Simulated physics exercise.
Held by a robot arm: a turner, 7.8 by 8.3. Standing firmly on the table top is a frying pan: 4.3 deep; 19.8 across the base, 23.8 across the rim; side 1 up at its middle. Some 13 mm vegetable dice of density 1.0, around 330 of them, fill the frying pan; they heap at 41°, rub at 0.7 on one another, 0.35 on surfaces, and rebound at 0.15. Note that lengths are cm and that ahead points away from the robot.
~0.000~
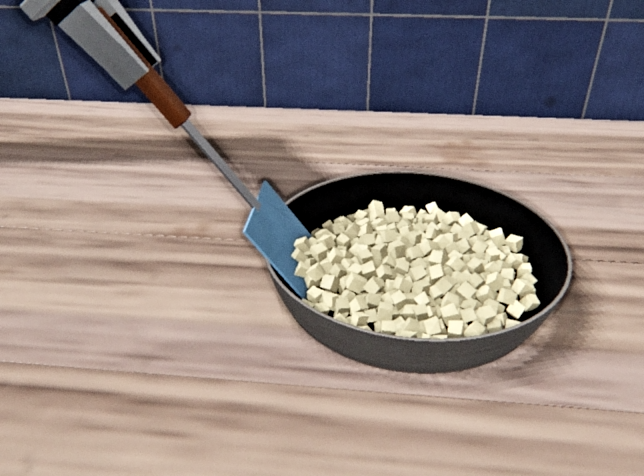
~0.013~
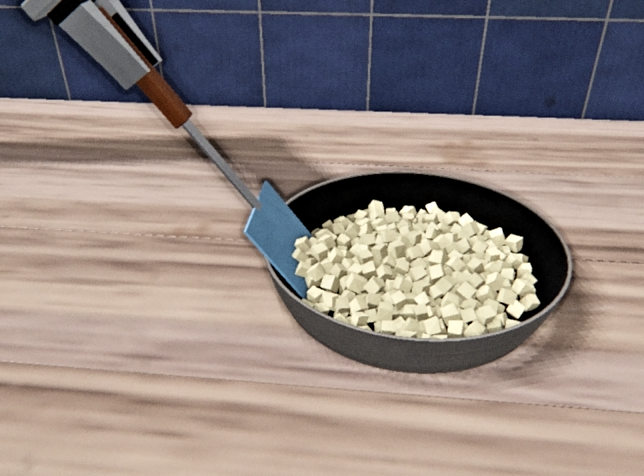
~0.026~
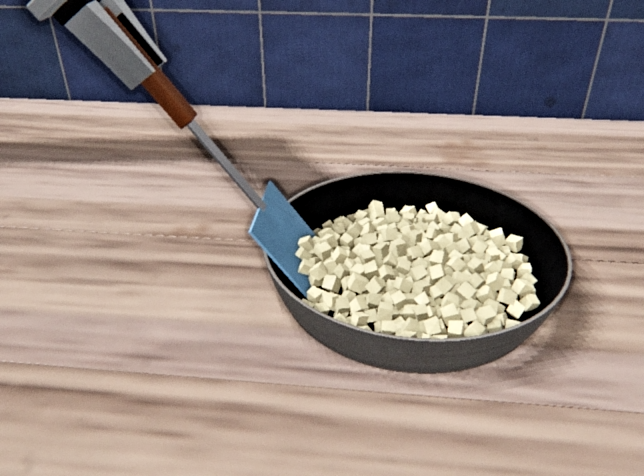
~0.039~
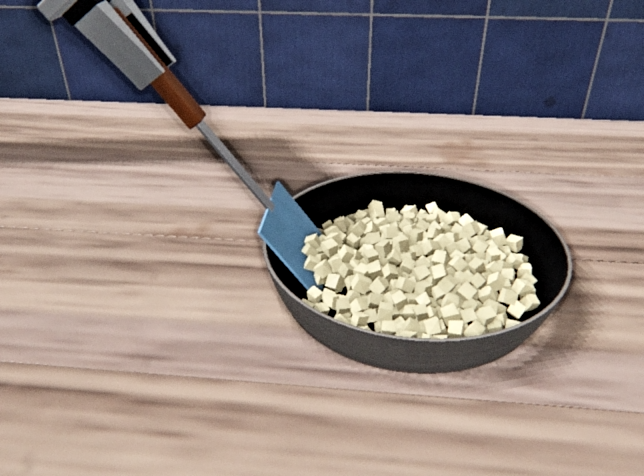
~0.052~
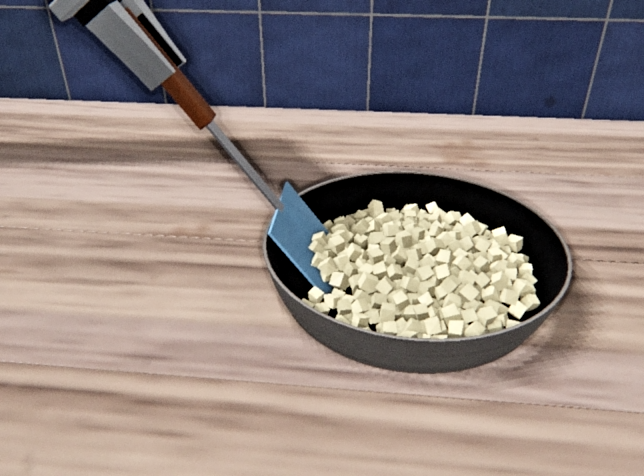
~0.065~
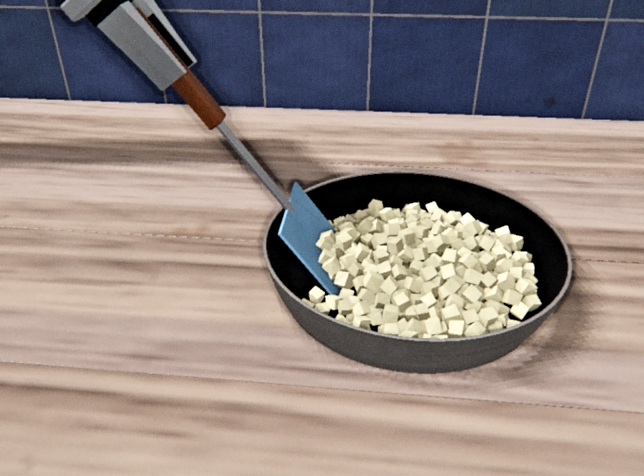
A robot arm, grey and white, reaches in from the upper left over a pale, streaked wooden table top backed by blue tiles, seen from a raised, fixed viewpoint. It holds a turner with a brown handle and a blue blade at the left side of a dark frying pan heaped with small cream cubes. The arm slides the turner a short way rightward into the pan, nudging the nearest cubes while the rest barely shift.
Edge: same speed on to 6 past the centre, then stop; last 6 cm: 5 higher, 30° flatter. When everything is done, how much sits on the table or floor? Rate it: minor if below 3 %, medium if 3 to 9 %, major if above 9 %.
Rating: Medium.
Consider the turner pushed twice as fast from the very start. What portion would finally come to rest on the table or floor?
Estimated result: Some 25 %.
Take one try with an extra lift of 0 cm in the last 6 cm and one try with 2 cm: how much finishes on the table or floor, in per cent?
Roughly 0 per cent, then 0 per cent.
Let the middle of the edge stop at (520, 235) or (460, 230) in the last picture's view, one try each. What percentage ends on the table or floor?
Around 15 per cent for the first try and 0 per cent for the second.
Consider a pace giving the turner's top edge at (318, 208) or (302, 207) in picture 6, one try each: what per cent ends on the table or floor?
Roughly 25 per cent, then roughly 15 per cent.
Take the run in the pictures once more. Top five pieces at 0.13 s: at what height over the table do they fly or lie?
Height: Approx. 5 cm.
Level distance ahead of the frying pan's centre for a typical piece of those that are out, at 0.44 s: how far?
16 cm.
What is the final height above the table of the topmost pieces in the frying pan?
Roughly 6.5 cm.
After 0.13 s, sloping 54°, highest piece 5 above the table; 334 in the frying pan.
After 0.20 s, sloping 40°, highest piece 7 above the table; 334 in the frying pan.
After 0.44 s, sloping 24°, highest piece 6 above the table; 320 in the frying pan, 12 on the table or floor, 2 on the blade or in flight.
After 1.49 s, sloping 24°, highest piece 6 above the table; 317 in the frying pan, 17 on the table or floor.
At rest, 317 in the frying pan, 17 on the table or floor. That is 5 % on the table or floor.
